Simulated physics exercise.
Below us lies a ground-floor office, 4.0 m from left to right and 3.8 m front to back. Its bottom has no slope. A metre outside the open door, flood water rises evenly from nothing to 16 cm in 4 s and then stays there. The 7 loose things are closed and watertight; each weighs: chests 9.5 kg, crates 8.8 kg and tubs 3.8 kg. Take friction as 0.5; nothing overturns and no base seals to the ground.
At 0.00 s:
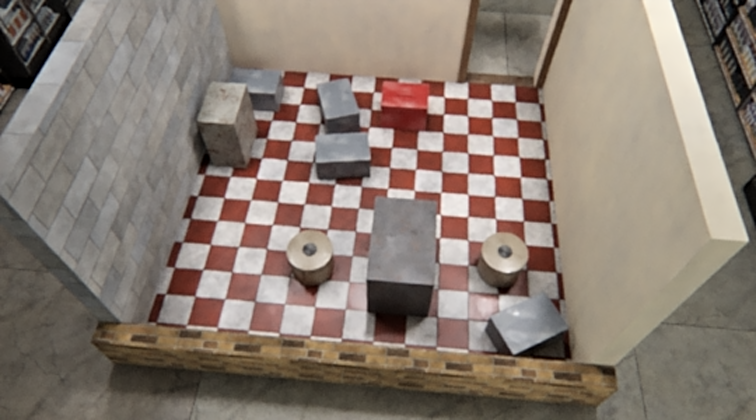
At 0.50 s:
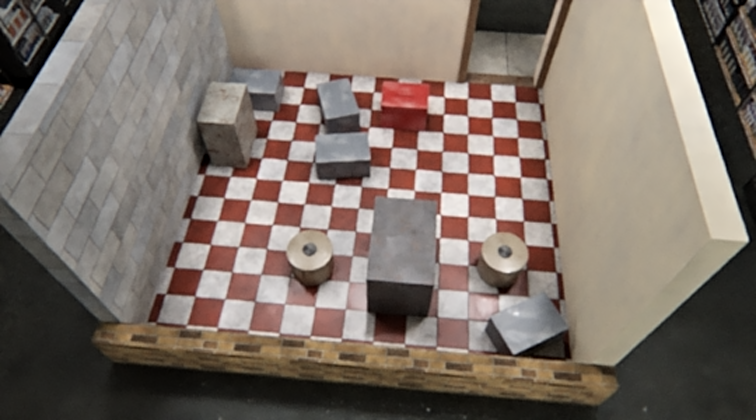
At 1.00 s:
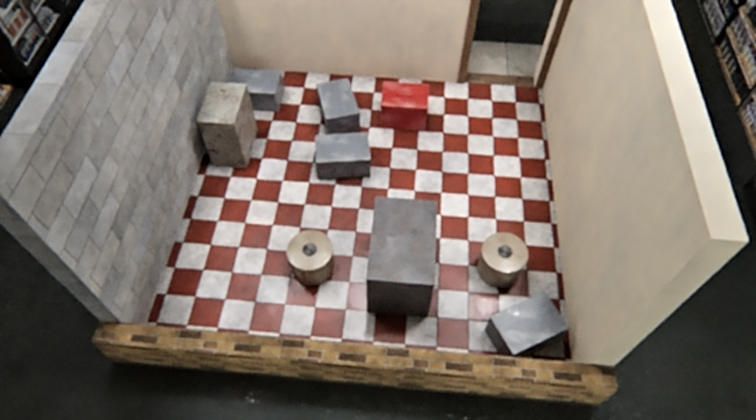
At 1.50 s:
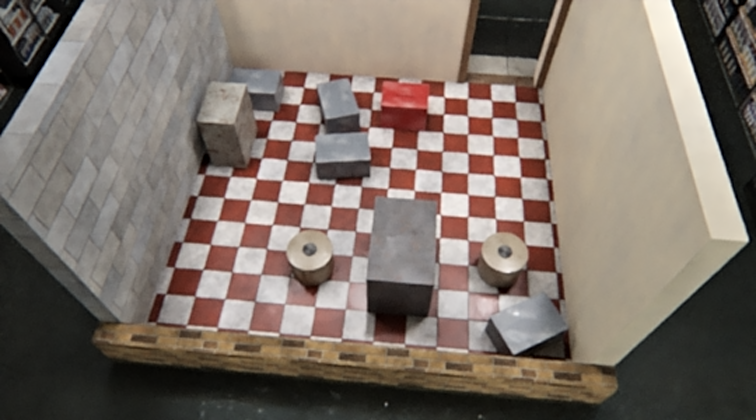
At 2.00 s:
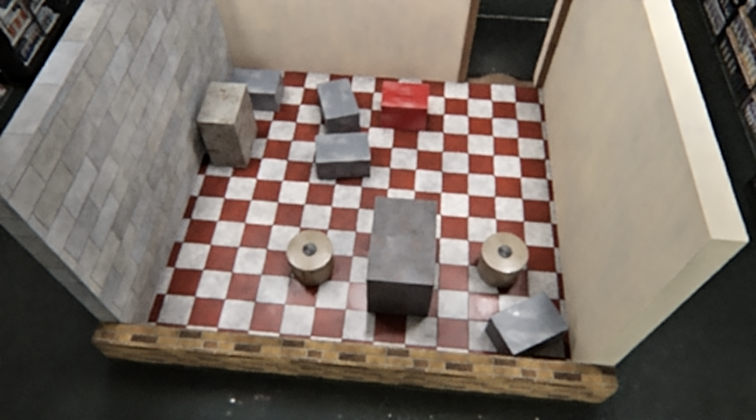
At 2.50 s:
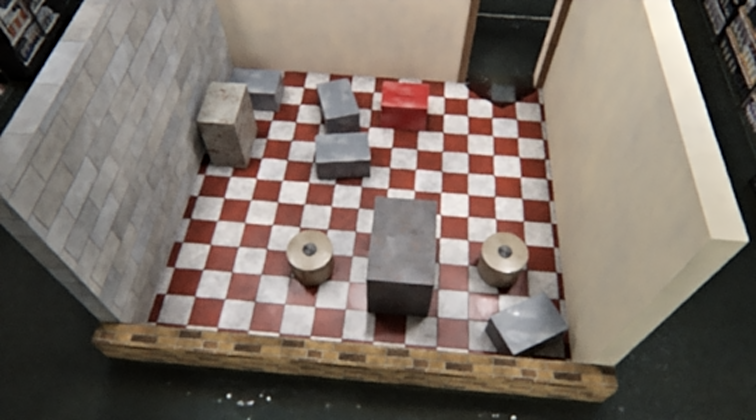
The footage shows a walled room with a red-and-white checkered floor, grey blocks, a red box and two round tubs, all motionless, as the ground outside darkens and then dark water creeps just inside the open doorway.
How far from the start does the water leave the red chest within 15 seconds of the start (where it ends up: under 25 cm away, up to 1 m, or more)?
Red chest holds its place.
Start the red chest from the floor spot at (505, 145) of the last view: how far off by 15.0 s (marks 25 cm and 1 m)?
It gets carried off.
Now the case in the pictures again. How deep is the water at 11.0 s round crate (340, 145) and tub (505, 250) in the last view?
Roughly 2 and 7 cm.
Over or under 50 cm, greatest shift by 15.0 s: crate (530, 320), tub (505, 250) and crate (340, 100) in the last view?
In turn: Past it, over, under.
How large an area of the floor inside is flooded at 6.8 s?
Roughly 8.0 m2.
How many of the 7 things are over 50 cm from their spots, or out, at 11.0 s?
I count 1.
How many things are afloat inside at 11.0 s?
I count 3.
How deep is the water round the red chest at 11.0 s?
Roughly 2 cm.
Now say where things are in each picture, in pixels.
The red chest at (405, 95), on the bottom; water covers 0.0 m2; 0 of 7 have shifted, in the first picture.
The red chest at (405, 95) rests on the ground; 0.0 m2 under water; 0 of 7 have shifted, in the second picture.
The red chest at (405, 95) rests on the ground; water covers 0.0 m2; 0 of 7 have shifted, in the third picture.
The red chest at (405, 95), on the bottom; 0.0 m2 under water; 0 of 7 have shifted, in the fourth picture.
The red chest at (405, 95) rests on the ground; 0.0 m2 under water; 0 of 7 have shifted, in the fifth picture.
The red chest at (405, 95), on the bottom; 0.2 m2 under water; 0 of 7 have shifted, in the sixth picture.
After 3.5 s the red chest is near (405, 95), 0.0 m from its start, aground; 0 afloat.
After 6.8 s the red chest is near (405, 95), 0.0 m from its start, aground; 2 afloat.
After 11.0 s the red chest is near (405, 95), 0.0 m from its start, aground; 3 afloat.
After 15.0 s the red chest is near (405, 95), 0.0 m from its start, aground; 6 afloat.
